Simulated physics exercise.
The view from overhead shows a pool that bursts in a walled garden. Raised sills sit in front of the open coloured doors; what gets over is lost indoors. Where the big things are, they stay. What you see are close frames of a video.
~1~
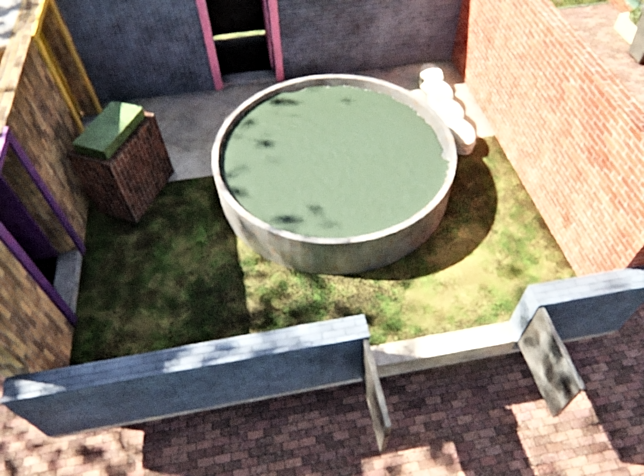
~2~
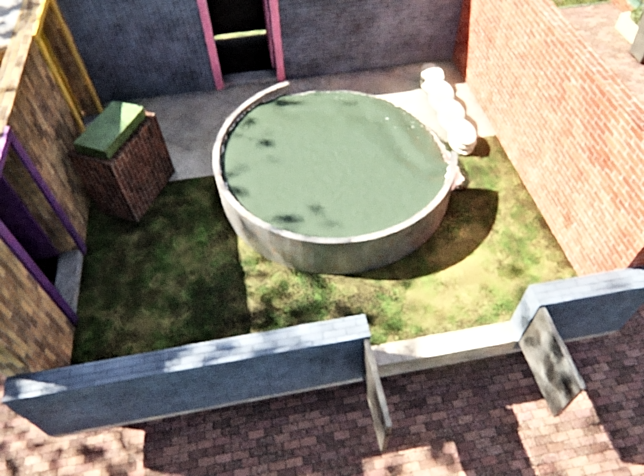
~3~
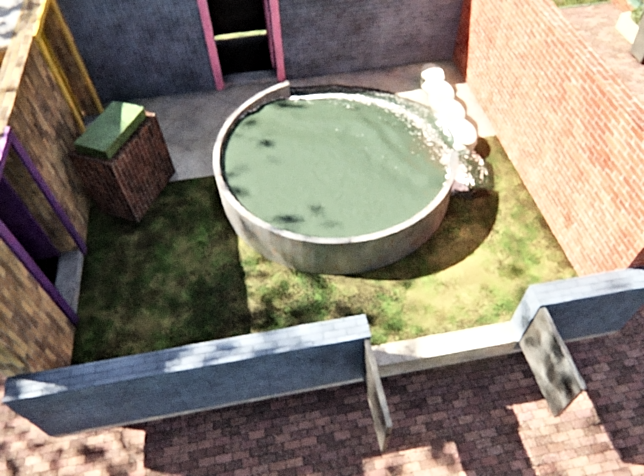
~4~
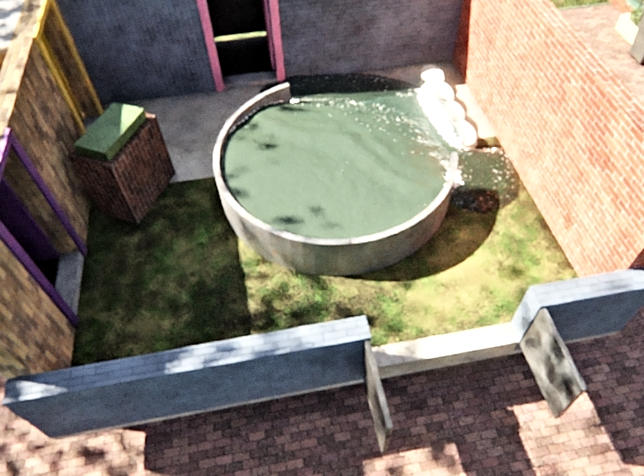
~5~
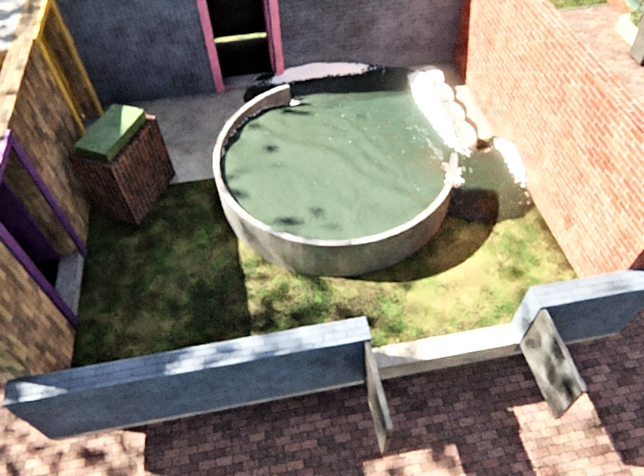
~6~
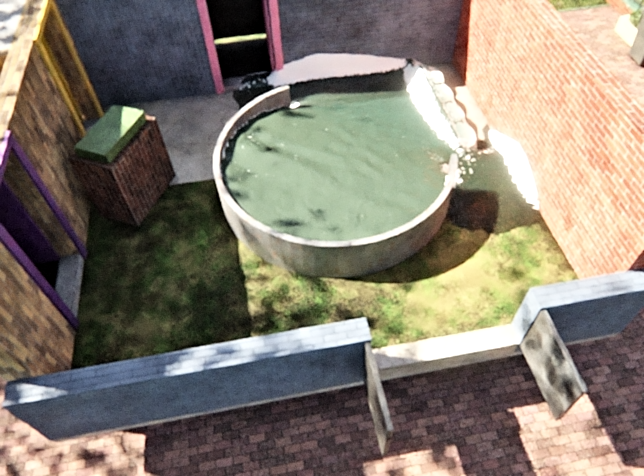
We see a round pool of still green water in a walled garden; its far-side wall opens, and water pours out through the gap, spreading along the back wall and across the grass beside the brick wall at right.
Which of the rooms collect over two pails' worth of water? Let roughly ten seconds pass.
In the end the yellow door will go over two buckets; the pink door will go over two buckets; the purple door will keep to two buckets.
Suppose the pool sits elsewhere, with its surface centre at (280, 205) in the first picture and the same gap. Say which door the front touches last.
The purple door is the last one.
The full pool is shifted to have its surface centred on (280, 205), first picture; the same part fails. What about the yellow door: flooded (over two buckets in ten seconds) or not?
One by one - yellow door: Above the limit.
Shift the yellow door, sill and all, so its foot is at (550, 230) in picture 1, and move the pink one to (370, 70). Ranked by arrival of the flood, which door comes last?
It would be the one in purple.
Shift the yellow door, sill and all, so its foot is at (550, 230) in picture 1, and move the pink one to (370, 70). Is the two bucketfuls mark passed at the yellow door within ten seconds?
Here the yellow door crosses the line.
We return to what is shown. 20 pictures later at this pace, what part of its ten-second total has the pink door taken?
Share by then: 45 in a hundred.
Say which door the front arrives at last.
It has to be the purple one.
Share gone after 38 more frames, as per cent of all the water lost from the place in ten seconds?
Log: Around 60 %, estimated.
A moment on, water covers 30 % of the floor; the yellow door not reached, the pink door under two buckets in, the purple door not reached.
Next, water covers 50 % of the floor; the yellow door not reached, the pink door under two buckets in, the purple door not reached.
Then, water covers 65 % of the floor; the yellow door over two buckets in, the pink door over two buckets in, the purple door not reached.
Later, water covers 90 % of the floor; the yellow door far over two buckets in, the pink door over two buckets in, the purple door wet at the sill, nothing in.
In the end, water covers 95 % of the floor; the yellow door far over two buckets in, the pink door far over two buckets in, the purple door wet at the sill, nothing in.
